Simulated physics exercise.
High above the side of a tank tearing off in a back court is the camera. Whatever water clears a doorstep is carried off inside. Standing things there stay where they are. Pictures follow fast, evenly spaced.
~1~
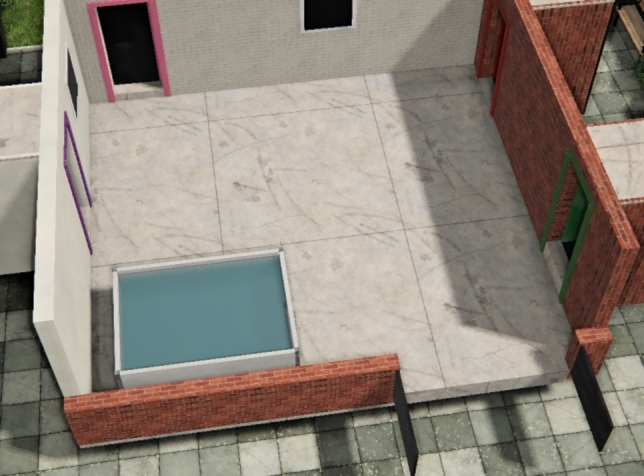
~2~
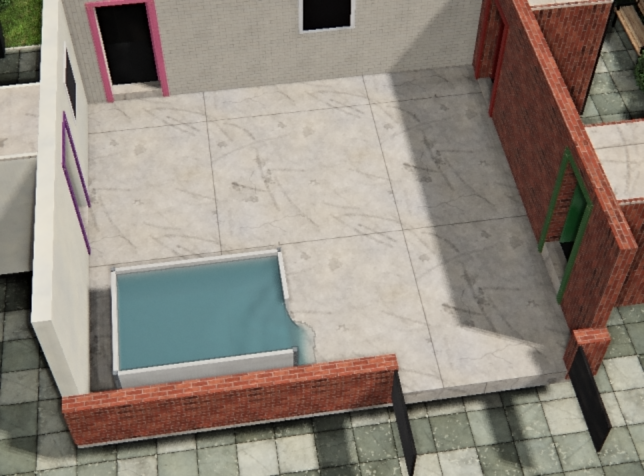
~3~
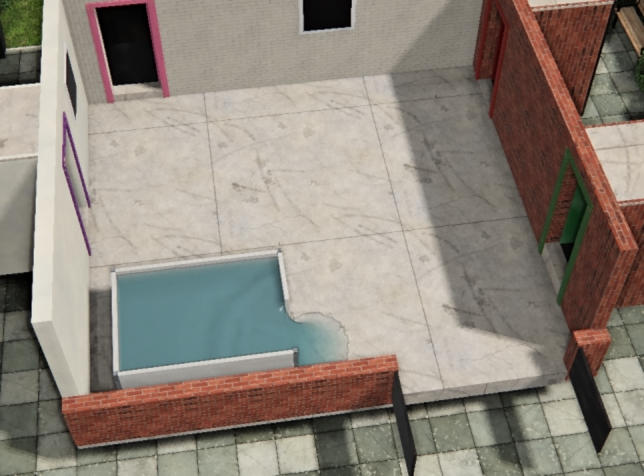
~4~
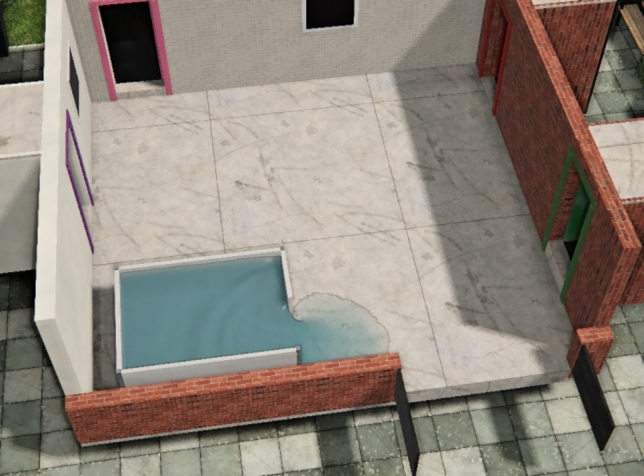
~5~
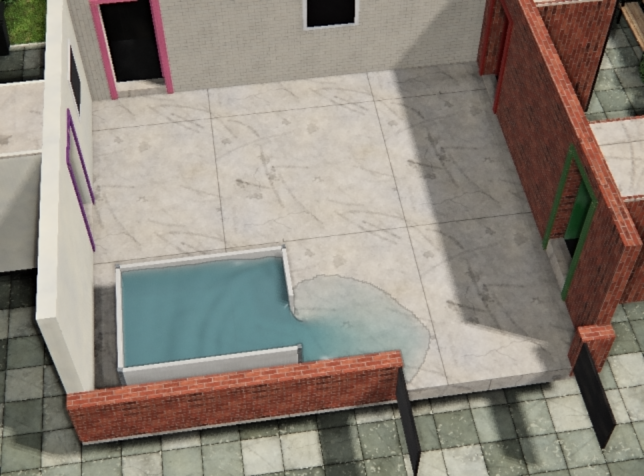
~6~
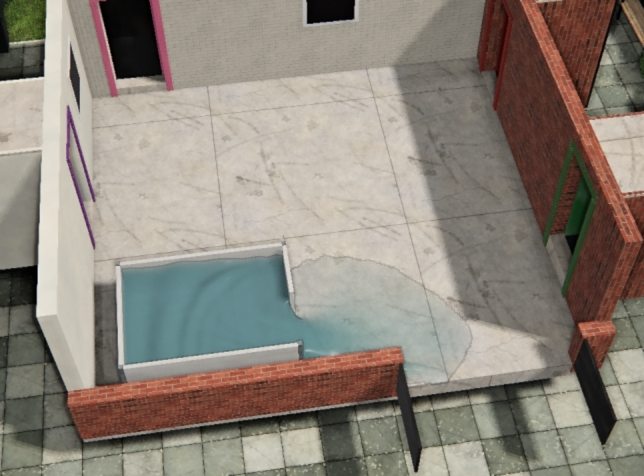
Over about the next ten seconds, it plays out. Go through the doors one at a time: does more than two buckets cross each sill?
Purple door: Two buckets at most, red door: Over two buckets, green door: Two buckets at most, pink door: Two buckets at most.
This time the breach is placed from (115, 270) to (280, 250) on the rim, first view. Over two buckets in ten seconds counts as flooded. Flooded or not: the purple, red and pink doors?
In that case the purple door one breaks the limit, the red door one breaks the limit and the pink door one breaks the limit.
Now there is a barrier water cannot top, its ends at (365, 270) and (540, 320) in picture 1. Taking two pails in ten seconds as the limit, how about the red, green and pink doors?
The red door stays shy of it, the green door stays shy of it and the pink door stays shy of it.
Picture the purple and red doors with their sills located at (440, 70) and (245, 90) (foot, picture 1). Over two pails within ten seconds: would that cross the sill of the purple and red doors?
Purple door: Exceeds the limit; red door: Falls short.
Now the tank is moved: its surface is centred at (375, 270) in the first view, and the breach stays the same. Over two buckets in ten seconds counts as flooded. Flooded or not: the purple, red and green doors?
Note: Purple ends up beneath; red ends up above; green ends up above.
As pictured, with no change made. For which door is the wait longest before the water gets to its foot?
That would be the purple-painted one.
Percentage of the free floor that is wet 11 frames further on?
Around 25 percent of it.
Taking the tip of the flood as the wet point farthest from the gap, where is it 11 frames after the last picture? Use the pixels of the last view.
My guess is roughly (528, 203).
A moment on, water covers 20 % of the floor; the purple door not reached, the red door not reached, the green door not reached, the pink door not reached.
Next, water covers 25 % of the floor; the purple door not reached, the red door not reached, the green door wet at the sill, nothing in, the pink door not reached.
Then, water covers 35 % of the floor; the purple door not reached, the red door wet at the sill, nothing in, the green door under two buckets in, the pink door not reached.
Later, water covers 60 % of the floor; the purple door not reached, the red door under two buckets in, the green door under two buckets in, the pink door not reached.
In the end, water covers 85 % of the floor; the purple door wet at the sill, nothing in, the red door over two buckets in, the green door under two buckets in, the pink door wet at the sill, nothing in.
